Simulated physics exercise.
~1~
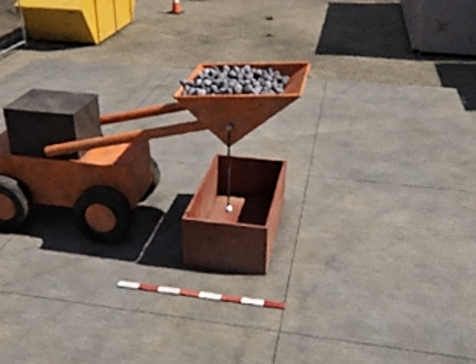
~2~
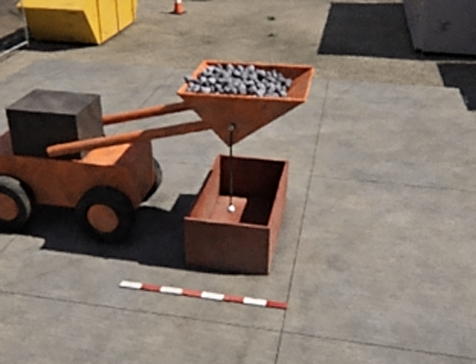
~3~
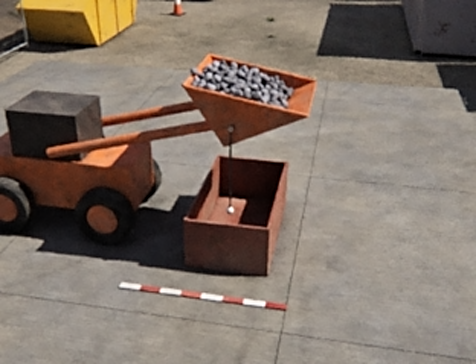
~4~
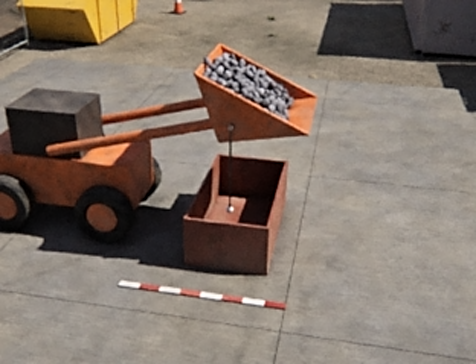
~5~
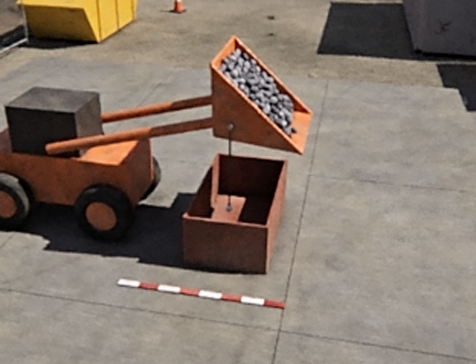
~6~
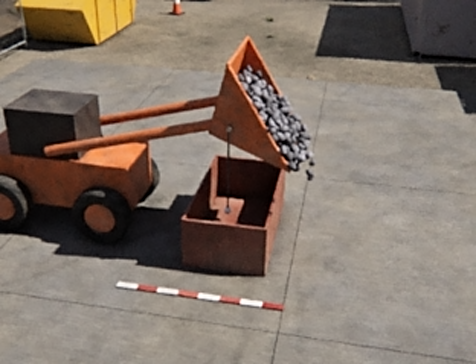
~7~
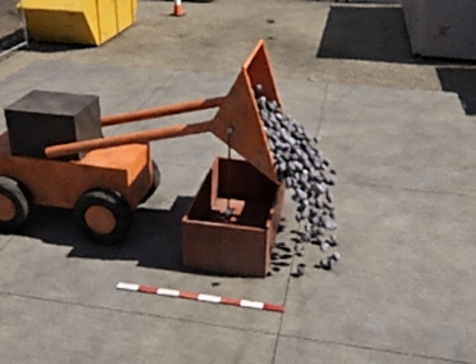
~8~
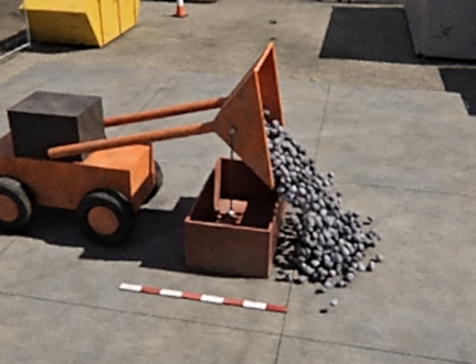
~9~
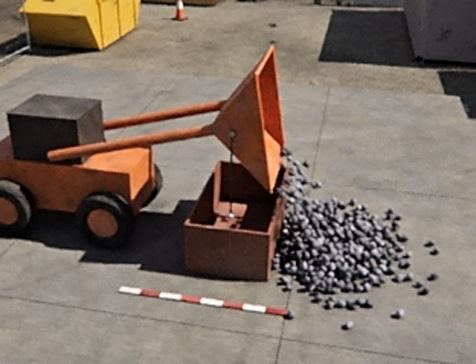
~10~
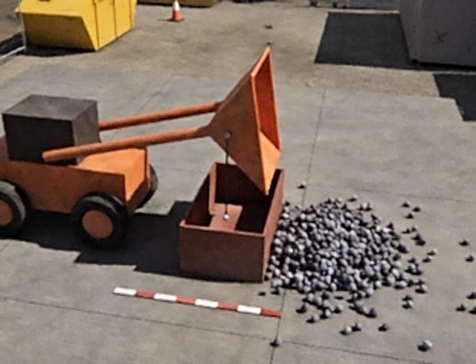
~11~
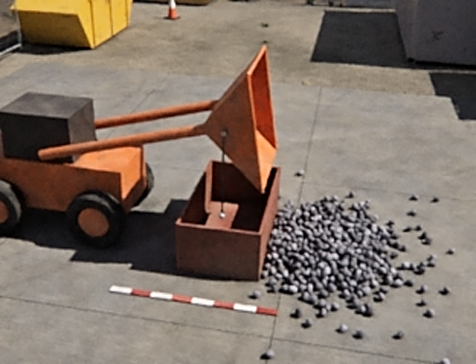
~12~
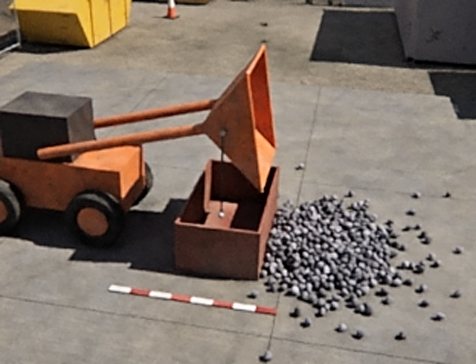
An orange loader with a dark block on its back stands at the left of a sunlit paved yard, seen from above, holding a bucket of grey stones over an open rust-red bin. A white ball hangs below the bucket, a red-and-white striped staff lies in front, and a yellow container stands behind. The bucket tips steadily to the right while the loader and bin stay still. Stones slide over its lip and pour down past the bin's right side. The bucket empties and stays steeply tilted, leaving the stones heaped and scattered on the paving beside the bin.
